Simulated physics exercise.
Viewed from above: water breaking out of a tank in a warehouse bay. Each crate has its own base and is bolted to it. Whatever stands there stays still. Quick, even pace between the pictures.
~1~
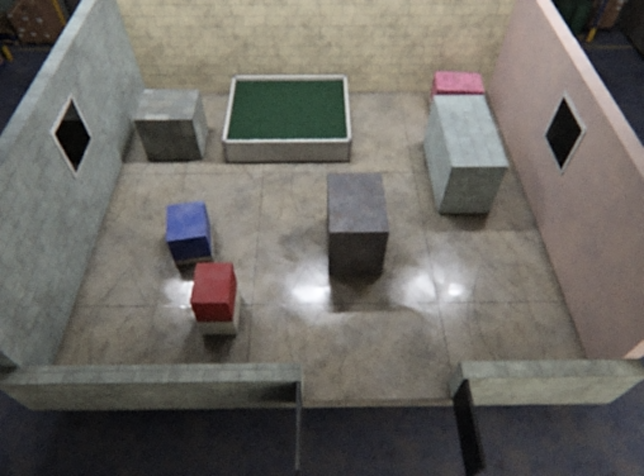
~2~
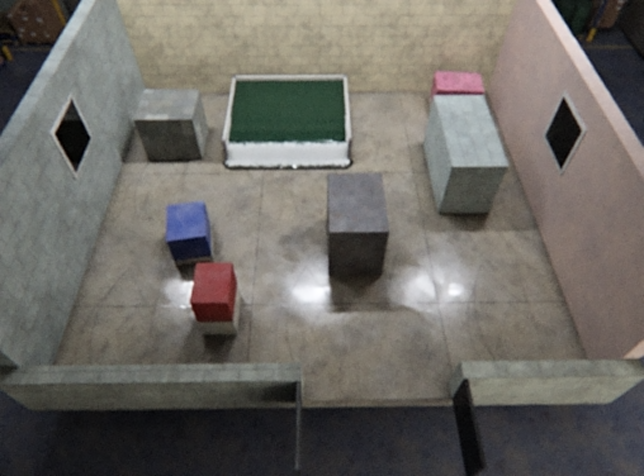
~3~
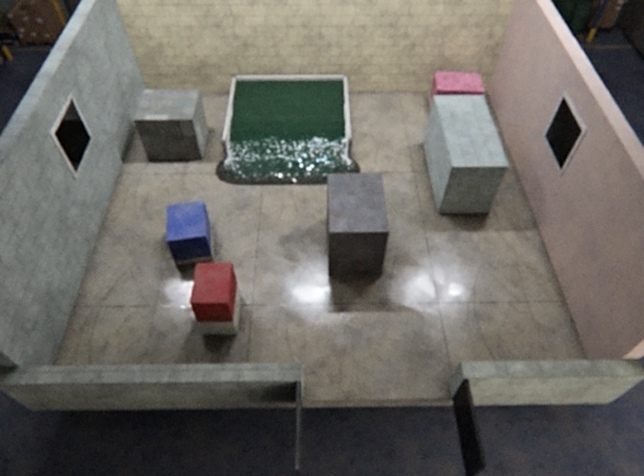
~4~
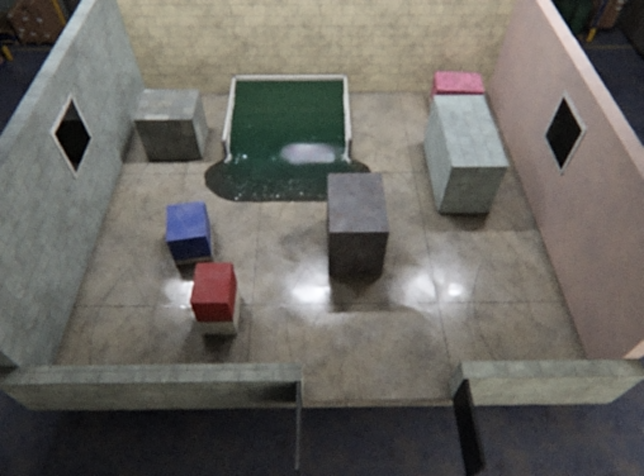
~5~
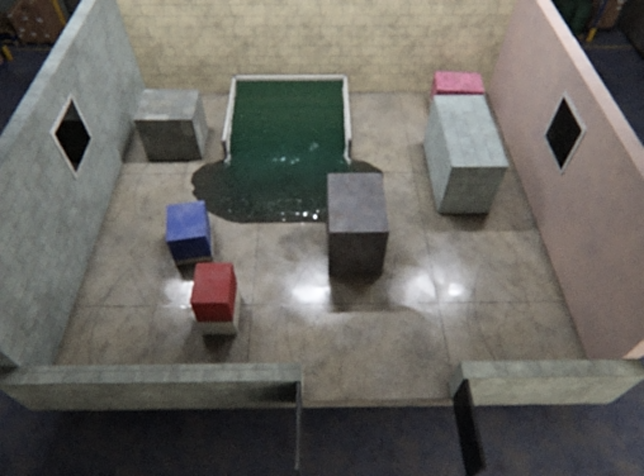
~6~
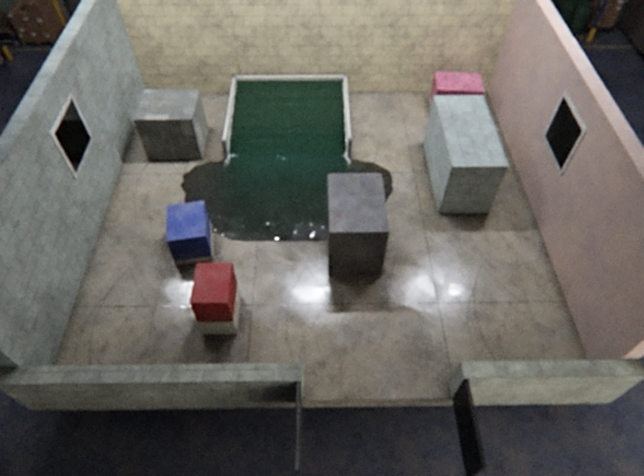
A water tank opens at its front and dark green water spreads across the floor around a gray block.
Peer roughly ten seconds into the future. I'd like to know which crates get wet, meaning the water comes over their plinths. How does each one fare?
The red crate does not get wet. The pink crate does not get wet. The blue crate does get wet.
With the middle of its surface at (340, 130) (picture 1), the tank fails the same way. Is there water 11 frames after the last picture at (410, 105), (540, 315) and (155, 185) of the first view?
First unwetted; next drenched; last unwetted.
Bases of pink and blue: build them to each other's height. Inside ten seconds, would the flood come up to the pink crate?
Outcome, pink crate: Not reached.
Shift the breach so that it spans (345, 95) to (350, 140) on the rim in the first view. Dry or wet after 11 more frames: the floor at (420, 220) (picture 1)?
Honestly, it looks soaked to me.
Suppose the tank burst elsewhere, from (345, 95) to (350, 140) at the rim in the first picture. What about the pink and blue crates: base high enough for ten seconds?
The pink one is reached; the blue one is not reached.
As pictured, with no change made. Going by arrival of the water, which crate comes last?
The pink-painted one, I reckon.
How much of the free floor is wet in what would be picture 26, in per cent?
My best guess is some 55 %.
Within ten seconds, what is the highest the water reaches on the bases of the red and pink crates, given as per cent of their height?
Some 60 and 20 % respectively.
A moment on, water covers 25 % of the floor; the red crate water round its plinth, the pink crate not reached, the blue crate water round its plinth.
Next, water covers 35 % of the floor; the red crate water round its plinth, the pink crate not reached, the blue crate water round its plinth.
Then, water covers 55 % of the floor; the red crate water round its plinth, the pink crate not reached, the blue crate water round its plinth.
Later, water covers 75 % of the floor; the red crate water round its plinth, the pink crate water round its plinth, the blue crate water round its plinth.
In the end, water covers 90 % of the floor; the red crate stayed above the water, the pink crate stayed above the water, the blue crate was topped.
